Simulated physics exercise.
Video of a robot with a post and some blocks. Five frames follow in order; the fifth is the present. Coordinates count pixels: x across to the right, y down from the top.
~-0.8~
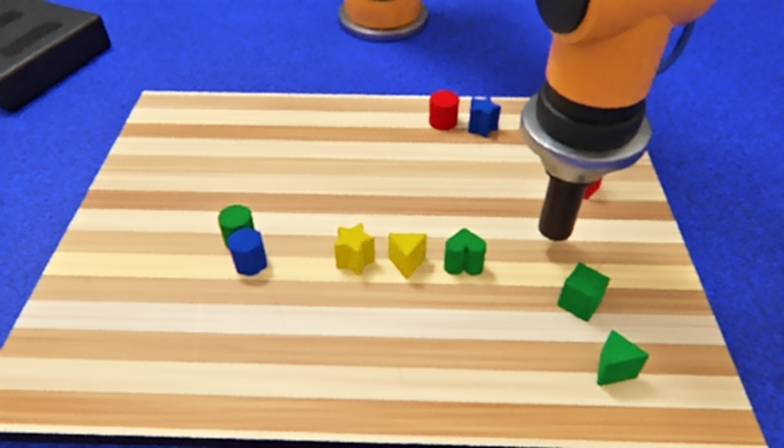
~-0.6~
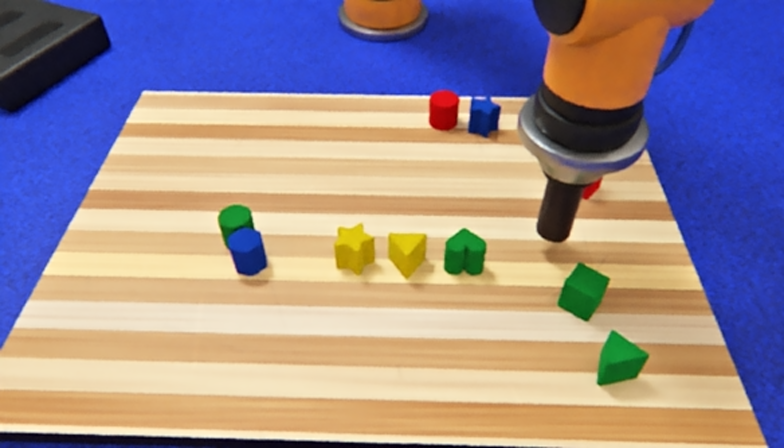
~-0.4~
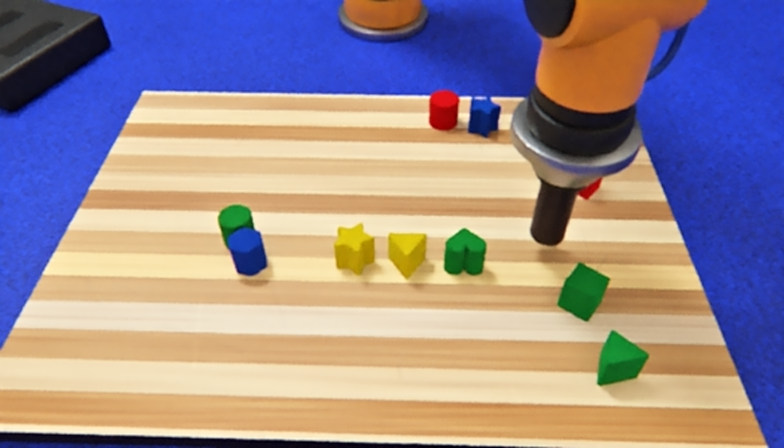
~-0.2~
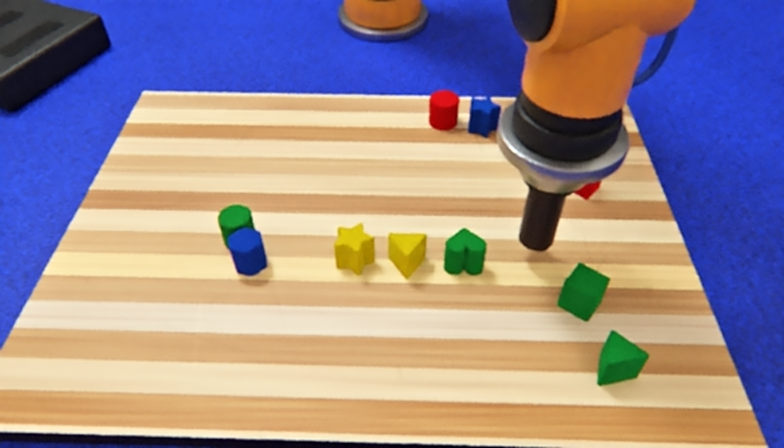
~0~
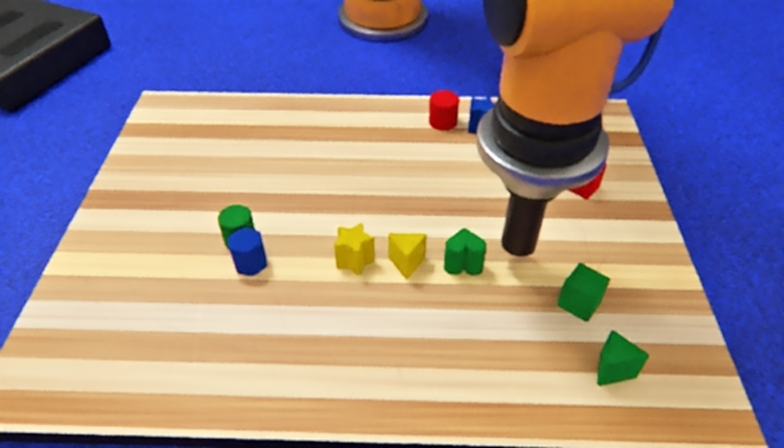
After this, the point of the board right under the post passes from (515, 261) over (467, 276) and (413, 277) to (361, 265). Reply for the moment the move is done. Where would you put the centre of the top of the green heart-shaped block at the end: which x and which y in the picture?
Its top face will be centred at roughly (387, 222).
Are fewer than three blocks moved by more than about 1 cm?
No - that is not the case.
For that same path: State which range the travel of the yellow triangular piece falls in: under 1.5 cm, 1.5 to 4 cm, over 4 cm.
By the end of the path, it will have gone past 4 cm.
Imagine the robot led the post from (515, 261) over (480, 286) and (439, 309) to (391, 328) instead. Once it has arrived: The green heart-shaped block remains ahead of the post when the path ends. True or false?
My answer: False.
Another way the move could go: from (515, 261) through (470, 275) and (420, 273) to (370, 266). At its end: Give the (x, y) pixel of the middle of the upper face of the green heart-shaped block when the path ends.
In the picture, it is at (379, 218).
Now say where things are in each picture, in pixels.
Lower end of the post at (555, 229), tops of blocks, yellow star block at (353, 236), yellow triangular piece at (407, 240), green heart-shaped block at (466, 240), green four-sided block at (588, 279), in the first picture.
Post at (553, 231), blocks as before, in the second picture.
Post at (547, 234), blocks as before, in the third picture.
Post at (536, 239), blocks as before, in the fourth picture.
Post at (519, 244), yellow star block at (353, 236), yellow triangular piece at (407, 240), green heart-shaped block at (466, 240), green four-sided block at (588, 279), in the fifth picture.
On the path given first. One third of the way, post at (468, 259); yellow triangular piece at (404, 237), turned 25° anticlockwise; green heart-shaped block at (436, 239), turned 50° clockwise.
Two thirds of the way, post at (413, 261); yellow star block at (349, 235); yellow triangular piece at (376, 223); green heart-shaped block at (400, 230), turned 110° clockwise.
At the end, post at (360, 249); yellow star block at (333, 229); yellow triangular piece at (363, 211); green heart-shaped block at (387, 222), turned 150° clockwise; green four-sided block not moved.
